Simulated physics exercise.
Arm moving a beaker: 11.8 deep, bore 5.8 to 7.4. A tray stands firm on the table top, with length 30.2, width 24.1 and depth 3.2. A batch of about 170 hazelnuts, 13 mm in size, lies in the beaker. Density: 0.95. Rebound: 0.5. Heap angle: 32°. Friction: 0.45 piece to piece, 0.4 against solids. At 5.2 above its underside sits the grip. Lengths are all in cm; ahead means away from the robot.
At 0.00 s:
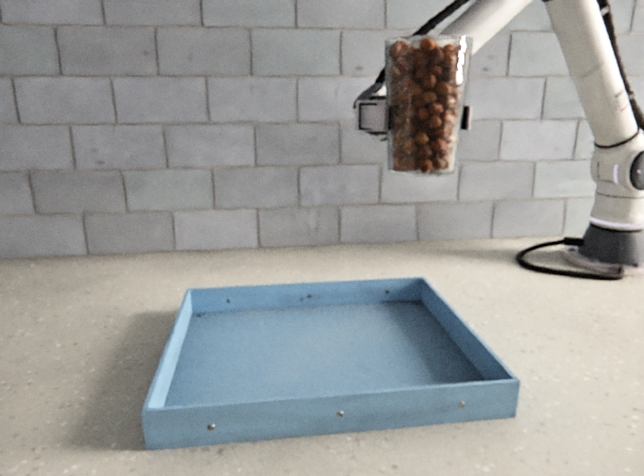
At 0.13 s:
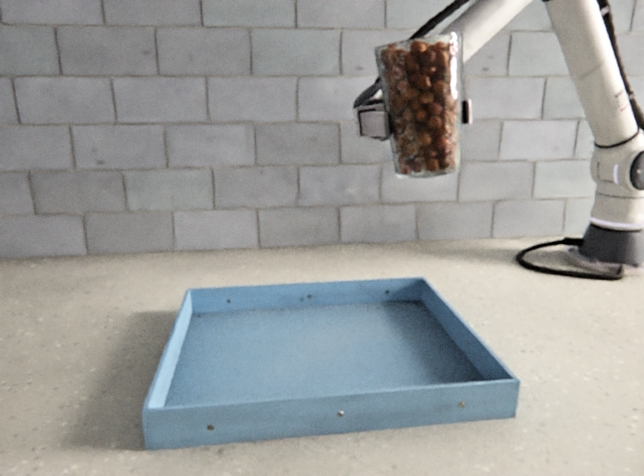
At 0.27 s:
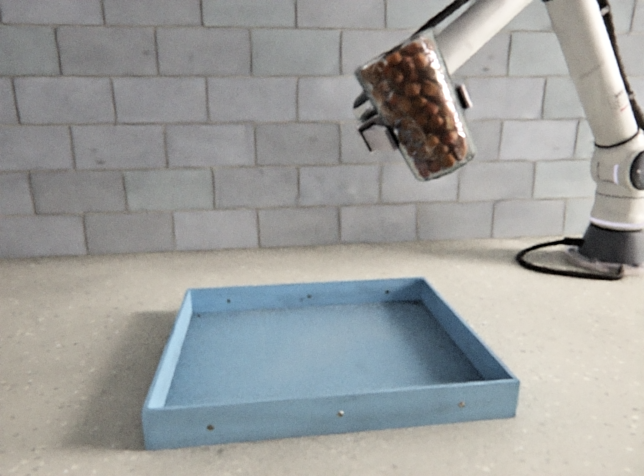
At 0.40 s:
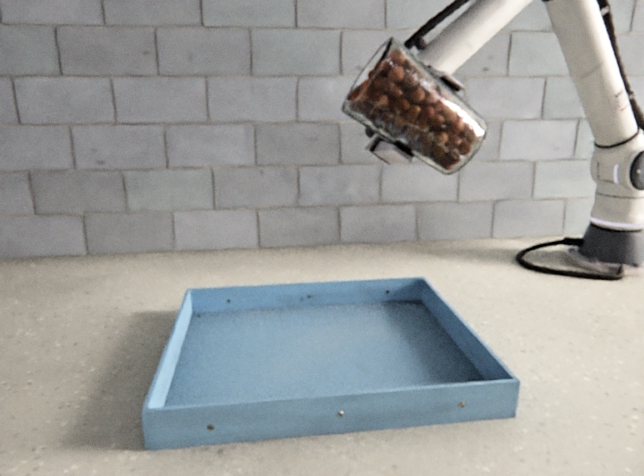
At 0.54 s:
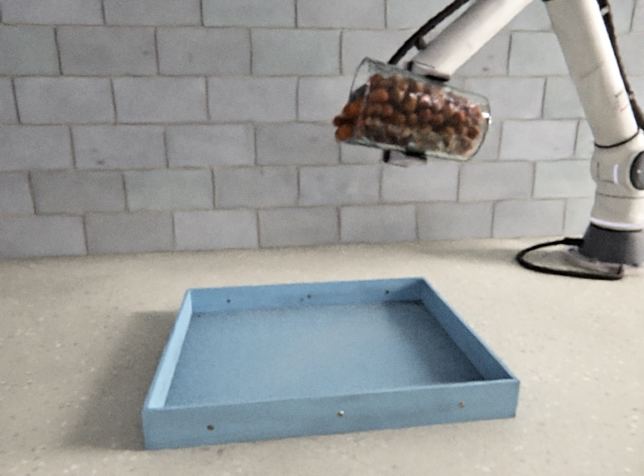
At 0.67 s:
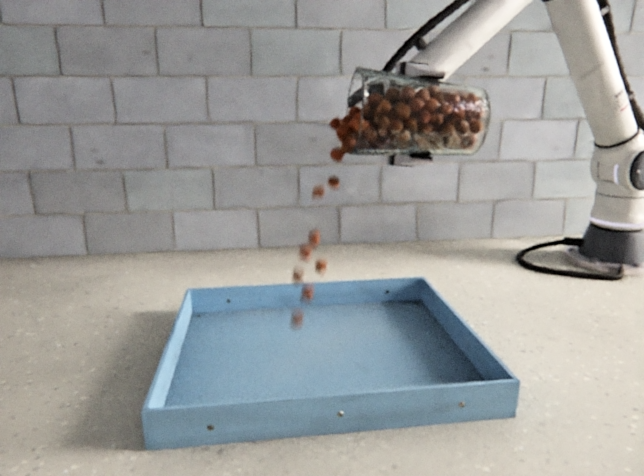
Against a grey block wall, a robot arm holds a clear beaker full of brown nuts above a shallow blue tray. The arm tips the beaker steadily to the left until it lies almost on its side, and the nuts slide to its mouth and begin tumbling down toward the tray.
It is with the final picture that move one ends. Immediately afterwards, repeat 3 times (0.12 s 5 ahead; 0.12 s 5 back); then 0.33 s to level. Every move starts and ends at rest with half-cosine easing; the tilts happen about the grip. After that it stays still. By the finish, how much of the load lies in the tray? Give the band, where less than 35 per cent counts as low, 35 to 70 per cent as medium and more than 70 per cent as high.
High.
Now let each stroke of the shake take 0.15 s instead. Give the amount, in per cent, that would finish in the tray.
Then about 80 per cent.
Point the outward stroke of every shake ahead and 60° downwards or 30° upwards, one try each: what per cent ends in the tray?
It comes to around 45 per cent on the first try and around 90 per cent on the second.
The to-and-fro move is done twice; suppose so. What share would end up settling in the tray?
Roughly 80 percent.
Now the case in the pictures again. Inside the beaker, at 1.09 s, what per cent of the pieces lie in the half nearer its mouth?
Near 85 %.
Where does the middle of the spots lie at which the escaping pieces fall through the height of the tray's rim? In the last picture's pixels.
I'd put it somewhere near (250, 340).
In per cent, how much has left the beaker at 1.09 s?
About 70 in a hundred parts are out by then.
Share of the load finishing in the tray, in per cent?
Close to 80 in a hundred.
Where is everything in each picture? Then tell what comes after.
Beaker middle at (424, 110), level; upper third of the load around (427, 69), from x 395 to 460, top at y 50; 169 in the beaker, in the first picture.
Beaker middle at (423, 110), tilted 8° forward; upper third of the load around (421, 68), from x 385 to 455, top at y 50, in the second picture.
Beaker middle at (421, 111), tilted 29° forward; upper third of the load around (408, 74), from x 370 to 460, top at y 45, in the third picture.
Beaker middle at (418, 114), tilted 56° forward; upper third of the load around (397, 87), from x 355 to 470, top at y 60, in the fourth picture.
Beaker middle at (417, 116), tilted 77° forward; upper third of the load around (406, 101), from x 340 to 475, top at y 80, in the fifth picture.
Beaker middle at (417, 117), tilted 85° forward; upper third of the load around (422, 106), from x 295 to 475, top at y 90; 160 in the beaker, 1 in the tray, 8 in flight or on a rim, in the sixth picture.
By 1.09 s, tilted 85° forward, highest piece 25 above the table; 102 in the tray, 53 in the beaker, 4 on the table or floor, 10 in flight or on a rim.
By 1.51 s, tilted 60° forward, highest piece 26 above the table; 134 in the tray, 19 in the beaker, 10 on the table or floor, 6 in flight or on a rim.
By 1.92 s, level, highest piece 22 above the table; 139 in the tray, 19 in the beaker, 11 on the table or floor.
By 2.97 s, level, highest piece 22 above the table; 139 in the tray, 19 in the beaker, 11 on the table or floor.
Final count, 139 in the tray, 19 in the beaker, 11 on the table or floor. That is 82 % in the tray.
